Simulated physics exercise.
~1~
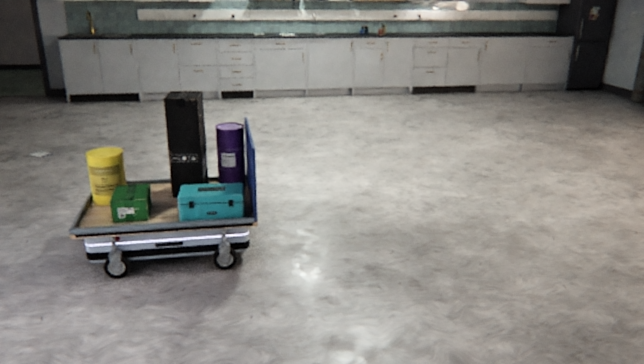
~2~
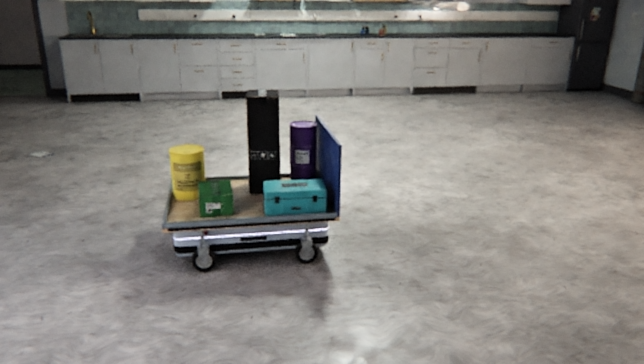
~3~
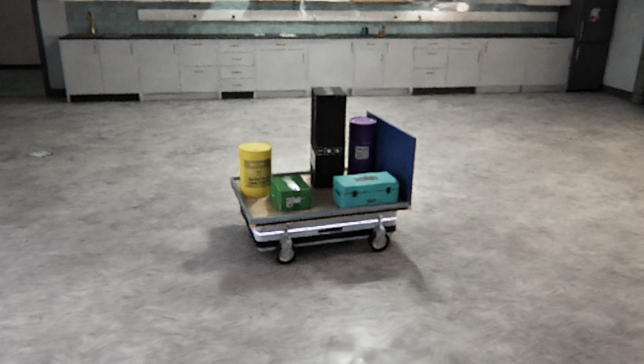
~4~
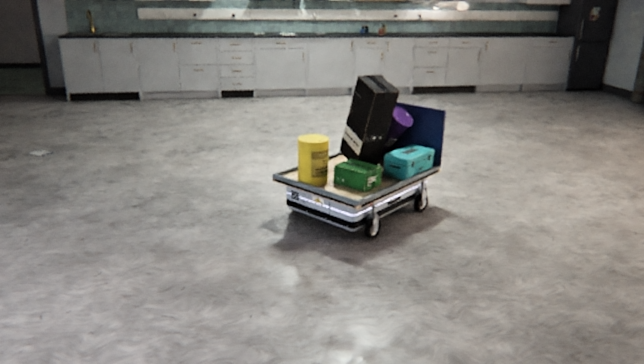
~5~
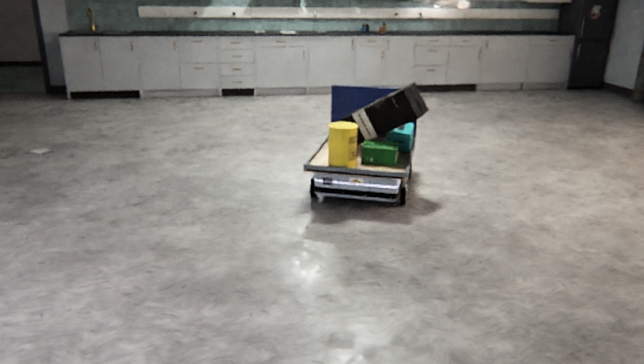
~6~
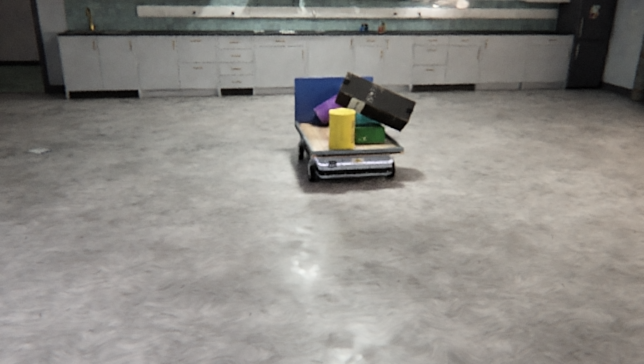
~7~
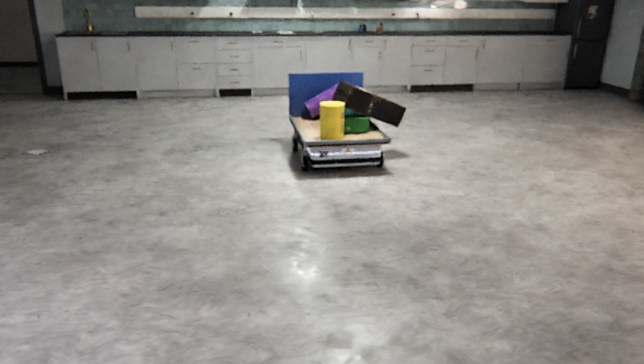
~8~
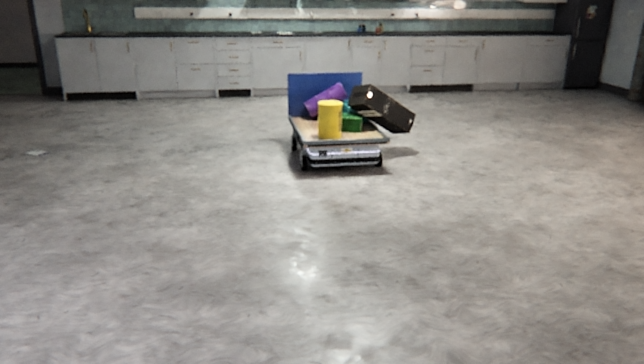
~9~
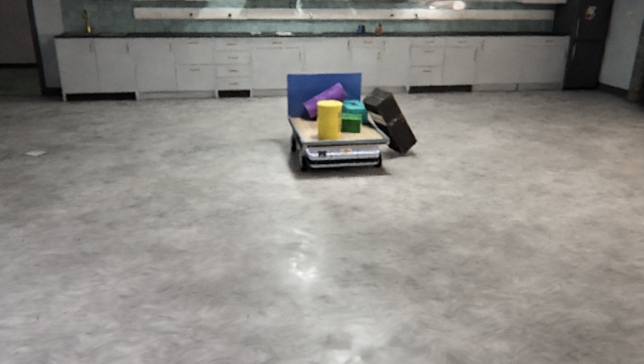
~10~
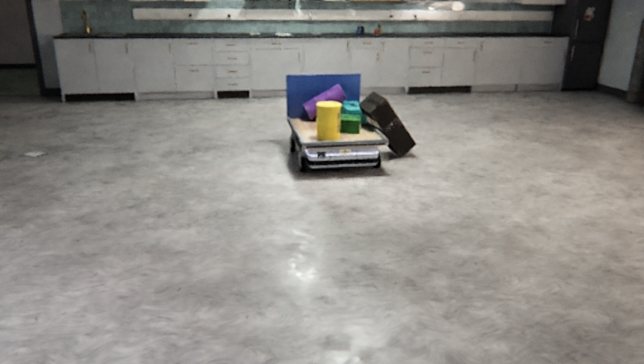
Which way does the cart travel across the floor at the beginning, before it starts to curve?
The cart travels to the right before curving away toward the cabinets.
We see a flat cart carrying a black box, a purple canister, a yellow pail and two smaller items roll right, then curve away toward the cabinets. The black box and canister topple during the turn, and after the cart stops the box slips off its right side and rests tilted there.
